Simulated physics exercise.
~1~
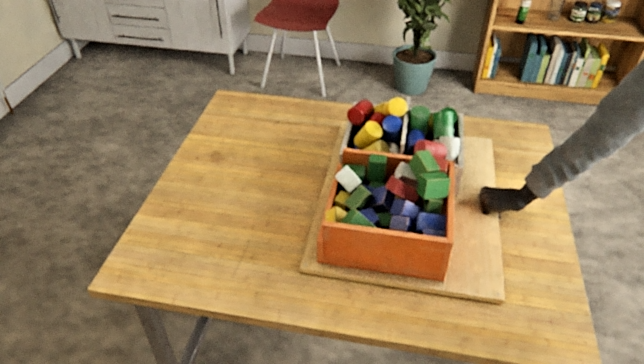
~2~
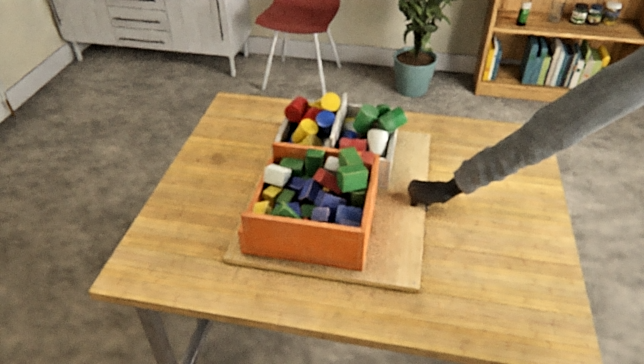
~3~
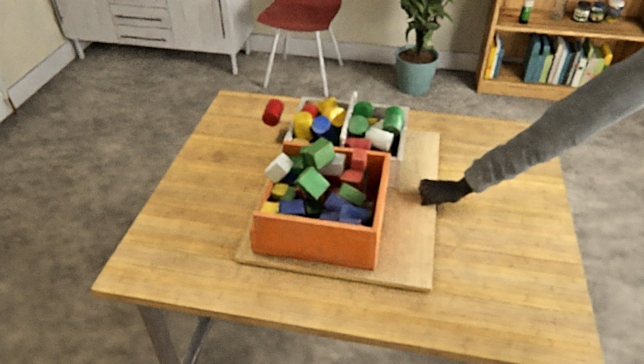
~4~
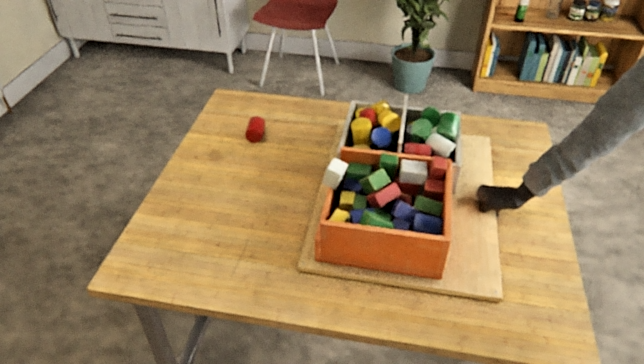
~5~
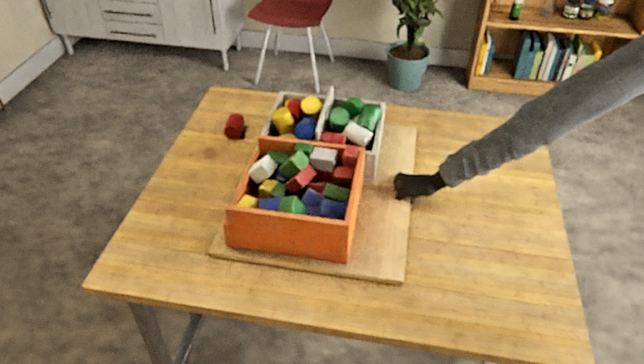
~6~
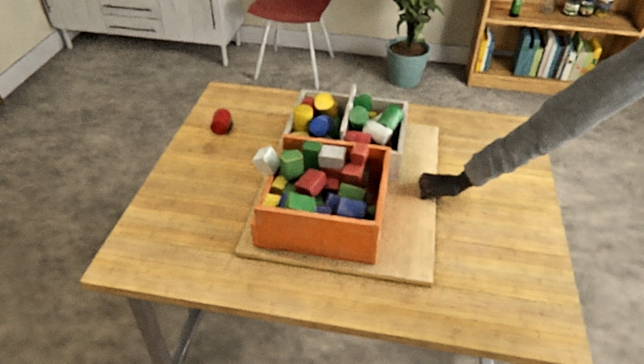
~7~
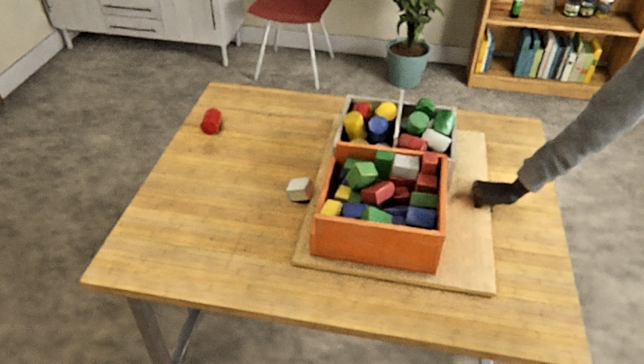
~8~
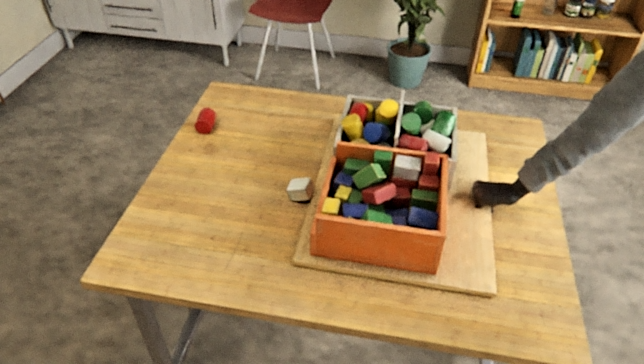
The video shows a gloved hand beside a board on a table as the board slides left and right twice, carrying an orange box of coloured blocks and a white divided box; a red cylinder flies out leftward, then a white block drops beside the orange box, and both remain on the table.
